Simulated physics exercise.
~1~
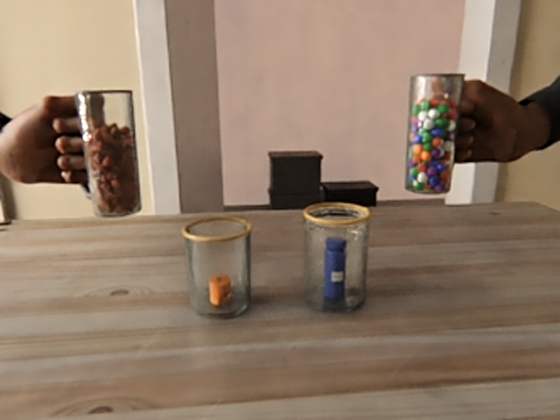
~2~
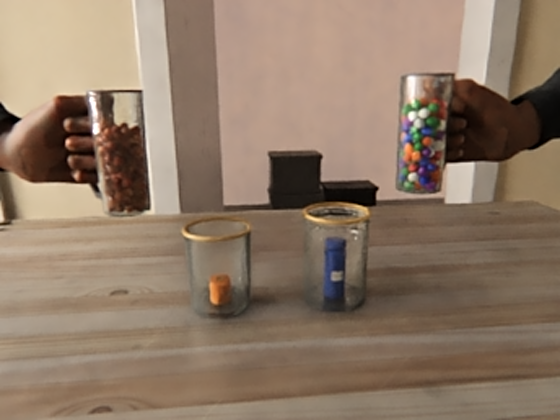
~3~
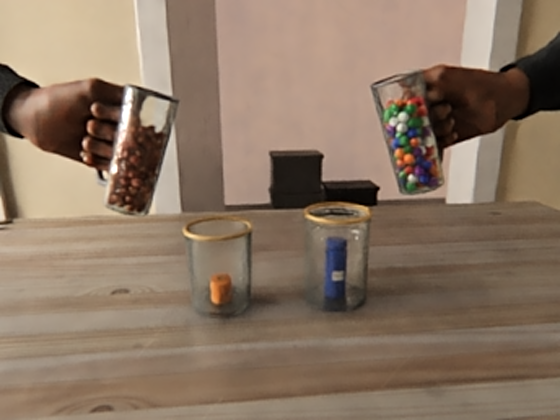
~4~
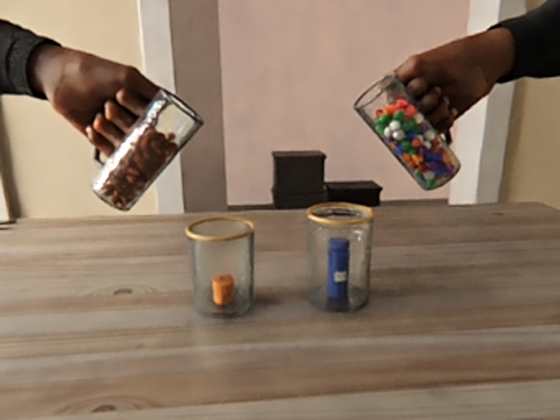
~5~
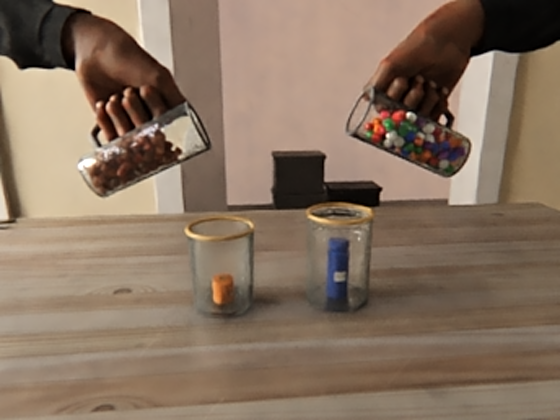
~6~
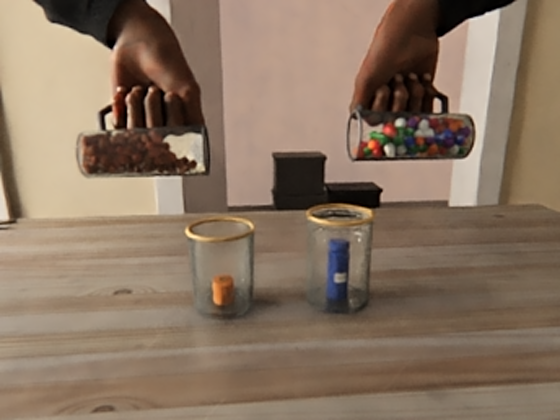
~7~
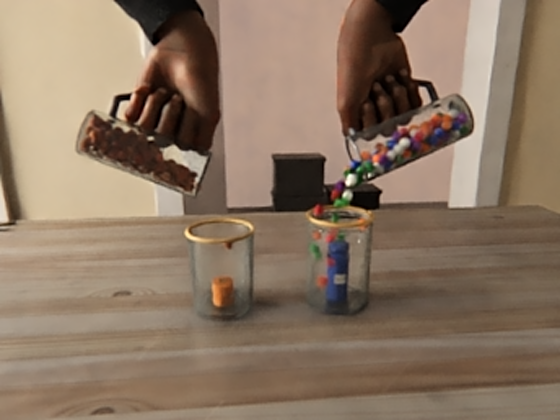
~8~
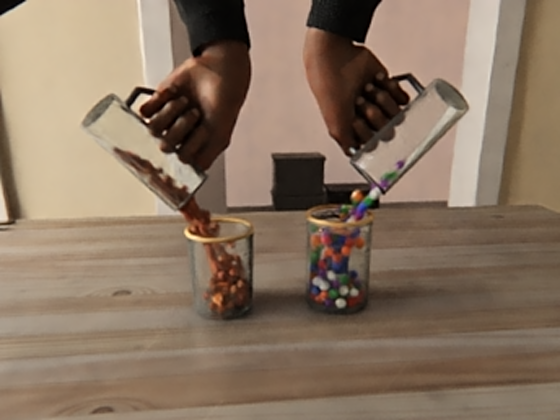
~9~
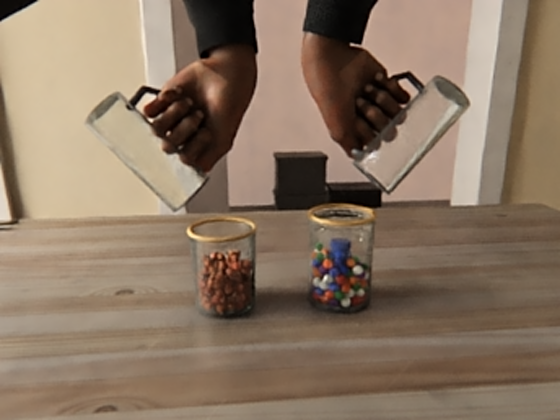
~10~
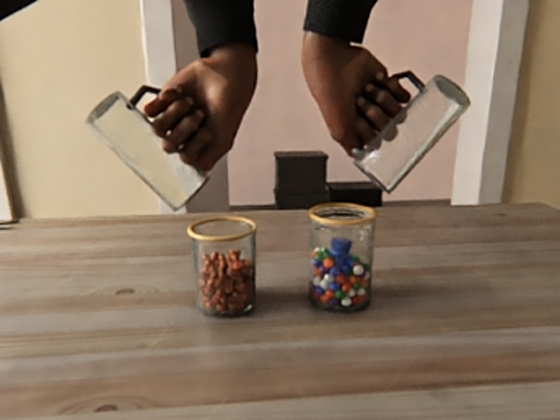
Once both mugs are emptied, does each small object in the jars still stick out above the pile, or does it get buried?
The orange object on the left gets buried under the brown bits. The blue one on the right still sticks out above the colourful beads.
Two hands tipped clear mugs over two glass jars on a wooden table, pouring brown bits into the left and colourful beads into the right, until the small orange object was buried and the blue one still poked out on top.
